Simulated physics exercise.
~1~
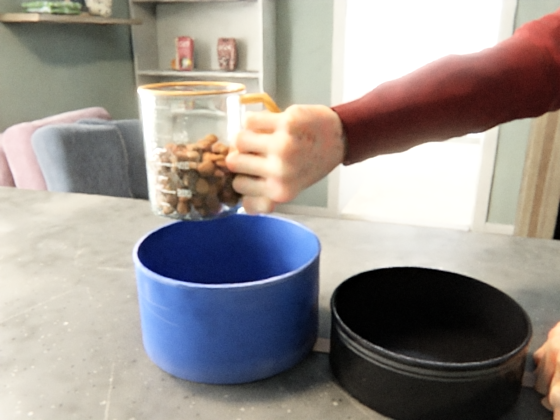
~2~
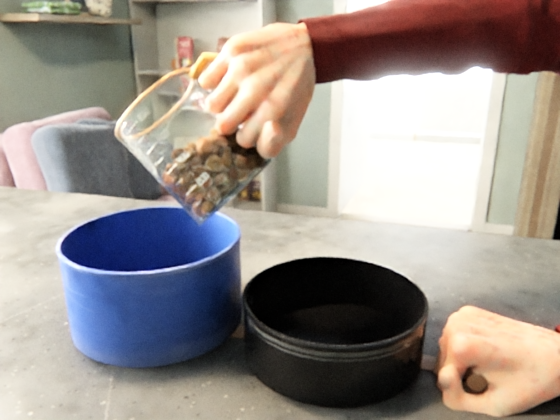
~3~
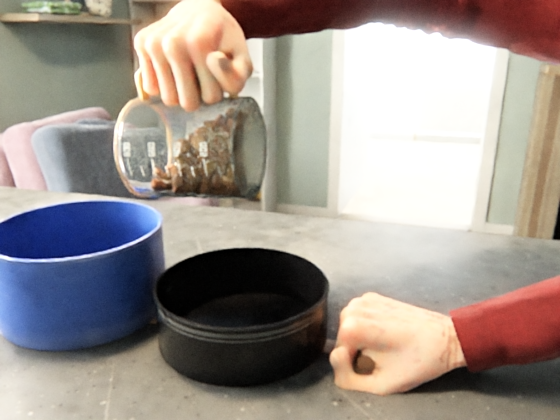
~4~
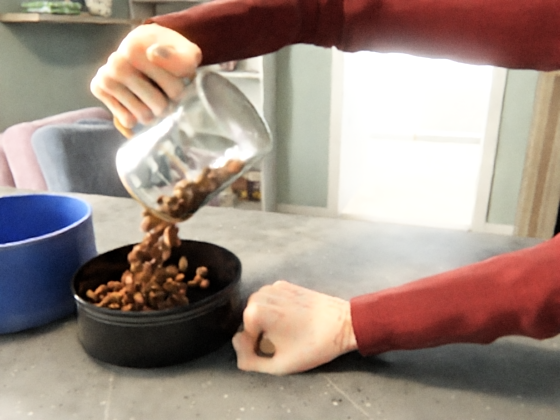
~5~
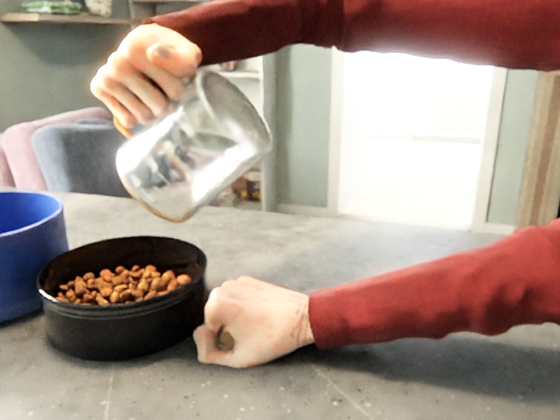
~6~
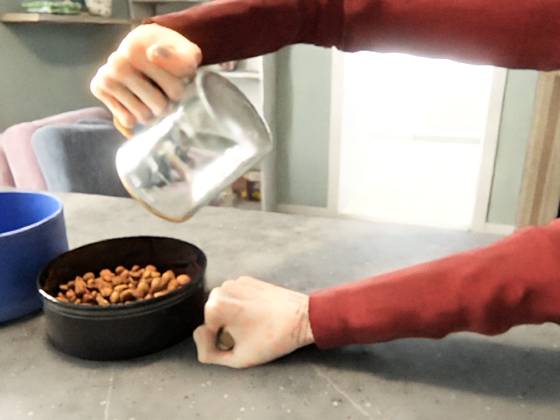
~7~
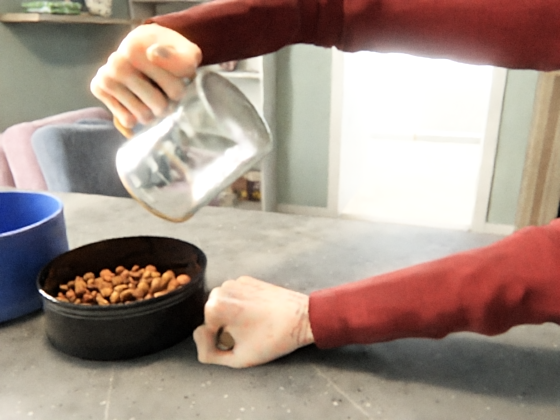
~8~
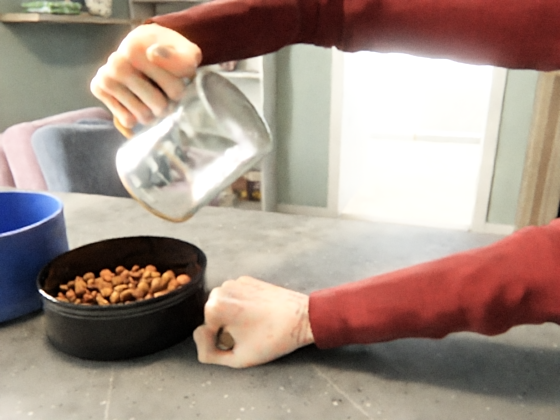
Hand tipping dog kibble from a clear jug as joined blue and black pots slide left, all landing in the black one.
